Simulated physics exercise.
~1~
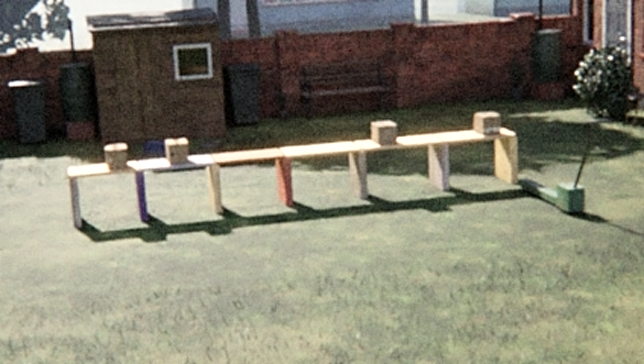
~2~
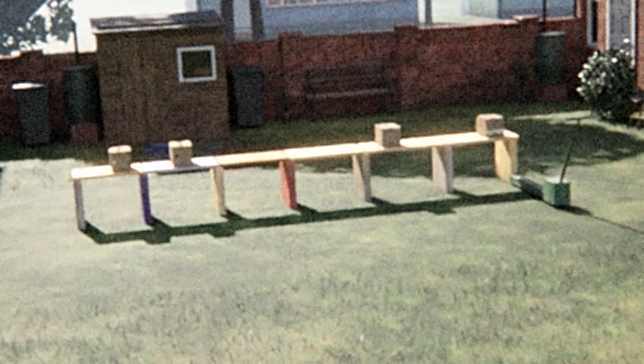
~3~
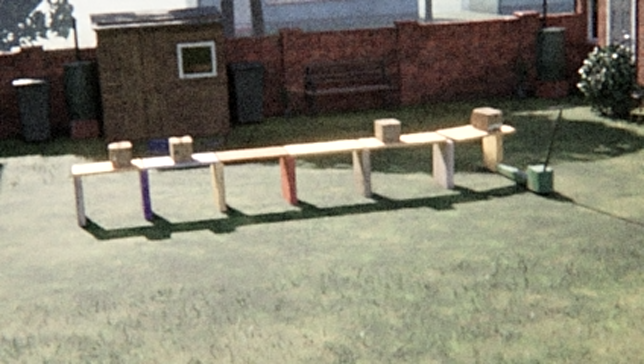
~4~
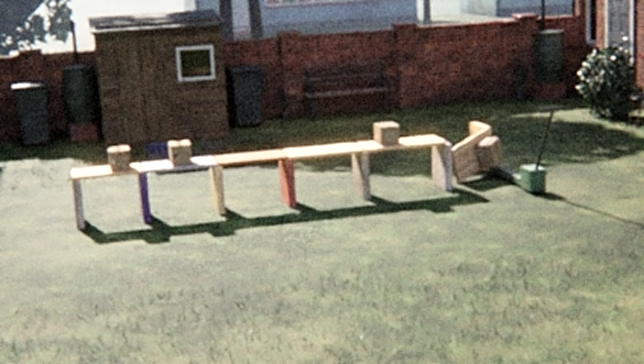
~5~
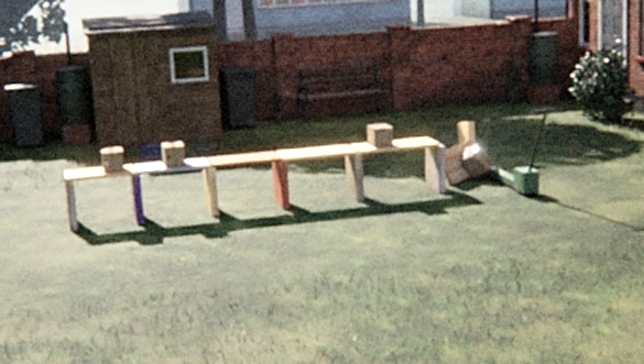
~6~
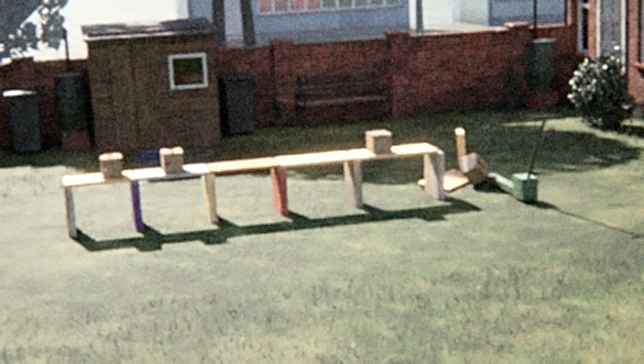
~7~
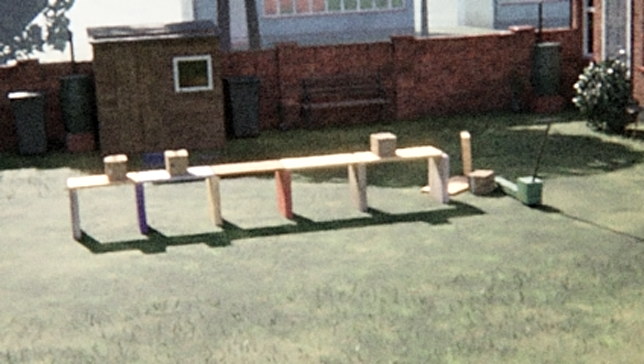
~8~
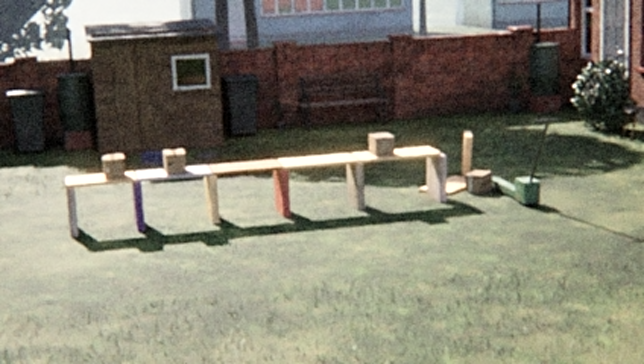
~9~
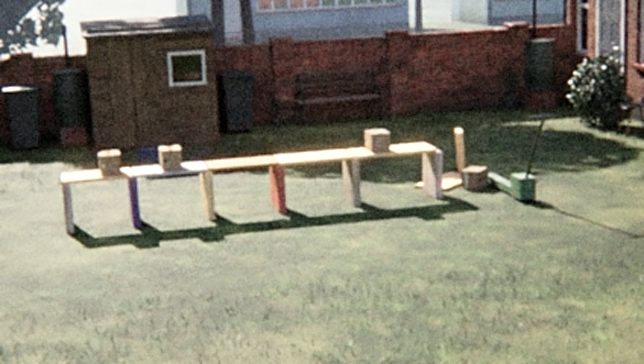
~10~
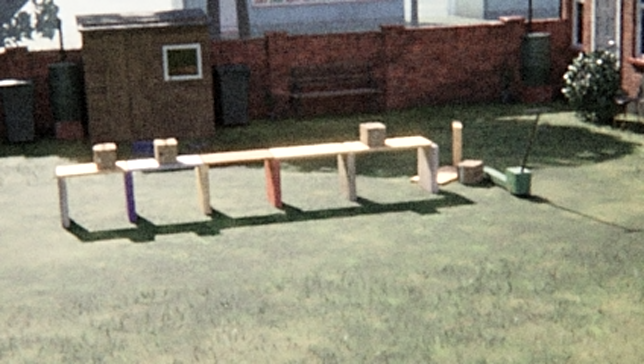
Row of boards on uprights losing its right end as a green jack pushes in, dropping a carton, the rest standing.
